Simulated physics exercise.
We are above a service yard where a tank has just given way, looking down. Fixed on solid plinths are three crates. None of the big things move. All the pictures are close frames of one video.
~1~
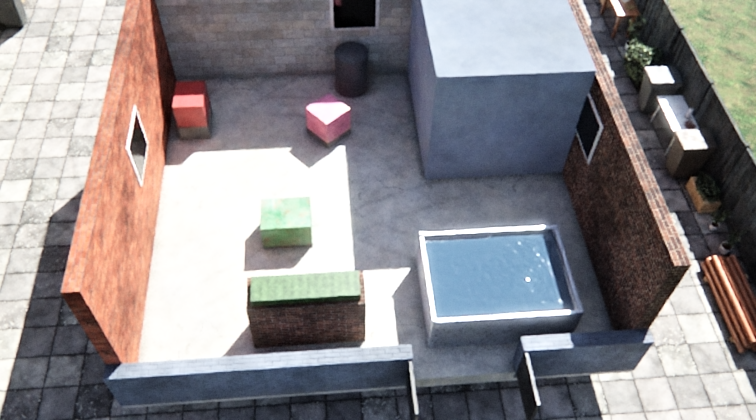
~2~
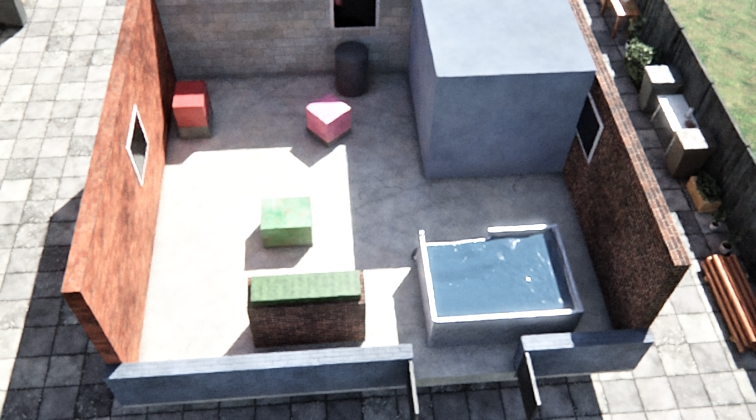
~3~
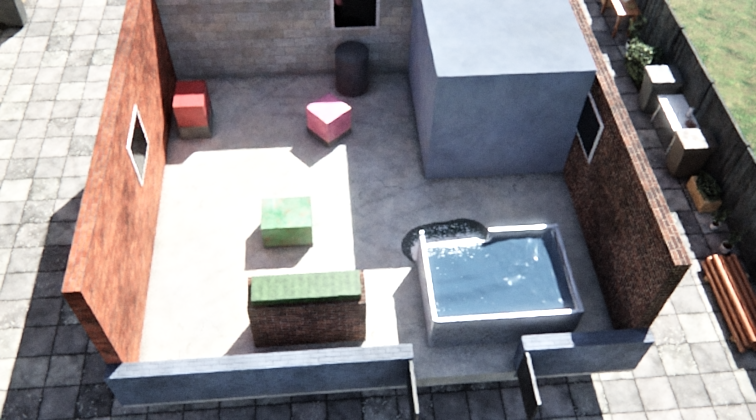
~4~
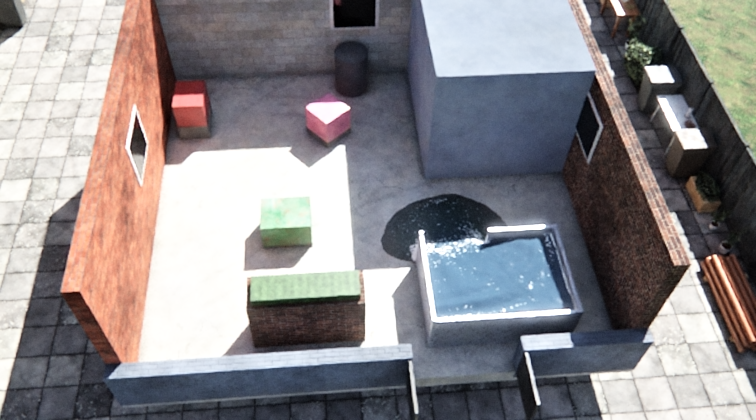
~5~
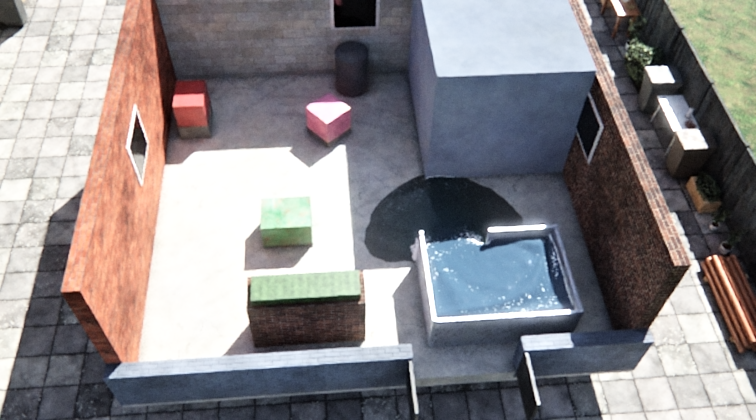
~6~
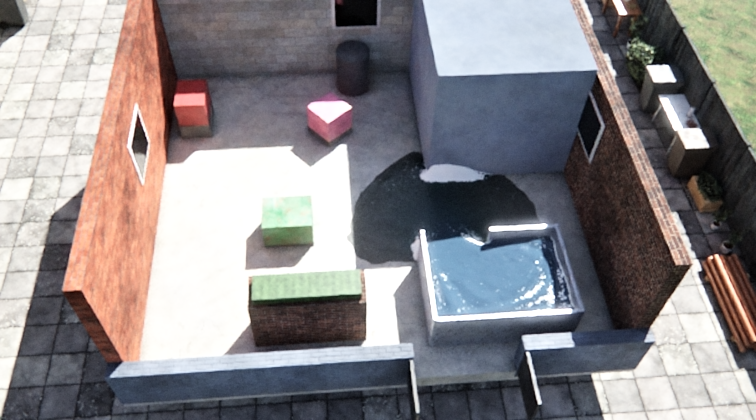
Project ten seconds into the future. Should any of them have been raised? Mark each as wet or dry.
Green crate: Wet; pink crate: Wet; red crate: Dry.
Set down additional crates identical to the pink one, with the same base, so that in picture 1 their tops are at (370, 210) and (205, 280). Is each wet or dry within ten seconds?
Crate one: Is inundated. Crate two: Stays clear.
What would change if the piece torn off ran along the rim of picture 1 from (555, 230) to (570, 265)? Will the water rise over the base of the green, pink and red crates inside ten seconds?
Note: Green gets flooded; pink is never reached; red is never reached.
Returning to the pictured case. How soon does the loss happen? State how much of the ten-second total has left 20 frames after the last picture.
About 0 per cent.
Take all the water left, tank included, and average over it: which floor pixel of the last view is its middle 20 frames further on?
Around pixel (426, 208).
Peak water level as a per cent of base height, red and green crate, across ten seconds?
Close to 50 per cent, and close to 240 per cent, in that order.
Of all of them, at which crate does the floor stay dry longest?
The red one.
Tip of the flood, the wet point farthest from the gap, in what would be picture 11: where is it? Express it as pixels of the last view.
At roughly (369, 84).
A moment on, water covers 30 % of the floor; the green crate water round its plinth, the pink crate water round its plinth, the red crate not reached.
Next, water covers 45 % of the floor; the green crate water round its plinth, the pink crate water round its plinth, the red crate not reached.
Then, water covers 60 % of the floor; the green crate water round its plinth, the pink crate water round its plinth, the red crate water round its plinth.
Later, water covers 80 % of the floor; the green crate water round its plinth, the pink crate water round its plinth, the red crate water round its plinth.
In the end, water covers 95 % of the floor; the green crate was topped, the pink crate was topped, the red crate stayed above the water.
